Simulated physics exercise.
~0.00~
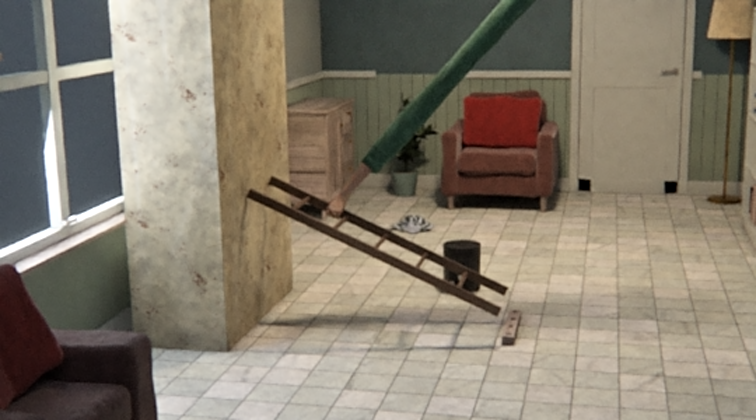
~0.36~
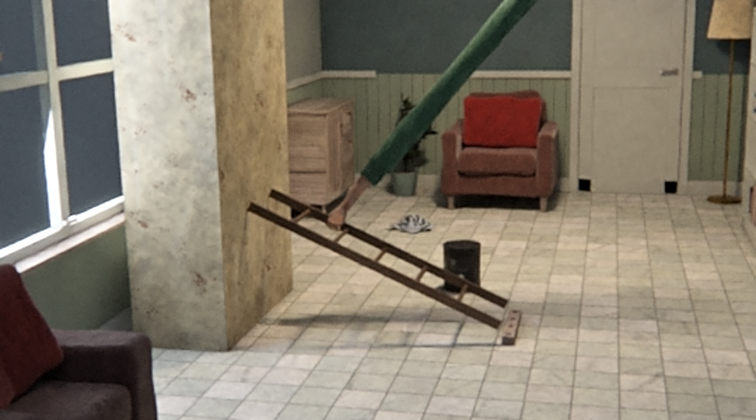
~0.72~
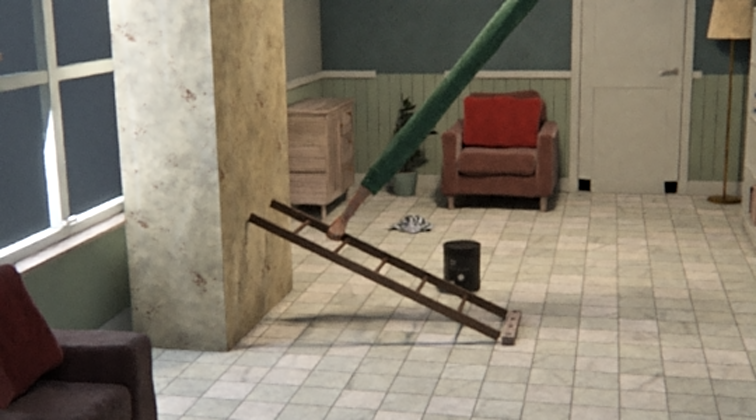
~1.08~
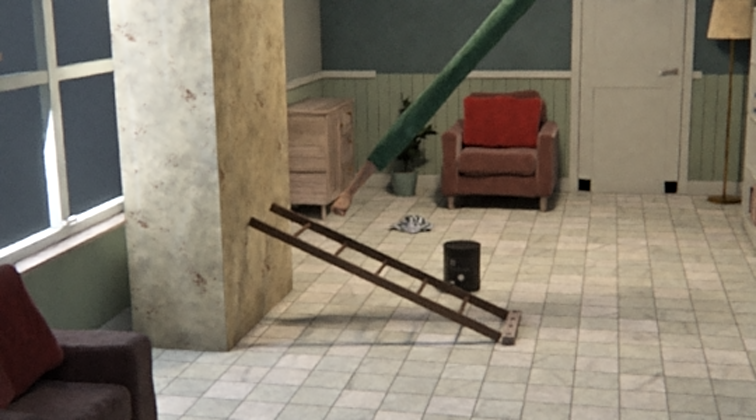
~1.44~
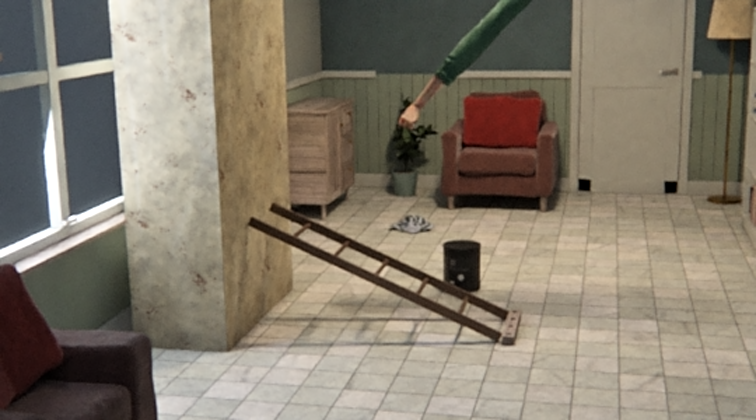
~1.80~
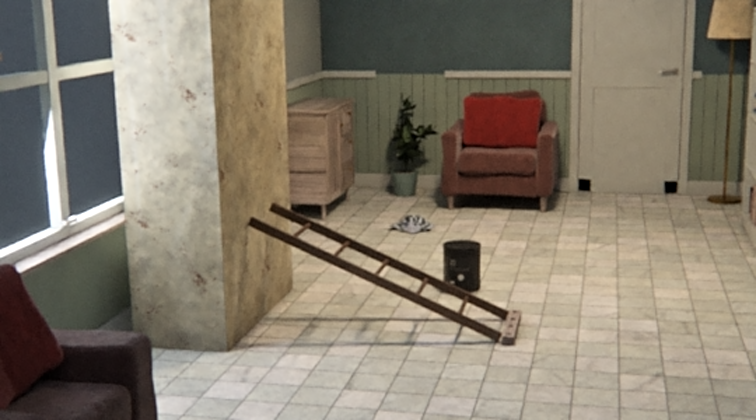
Brown gate being lowered slightly by a green-sleeved arm against a pillar indoors, then staying propped at a slant after the hand withdraws.
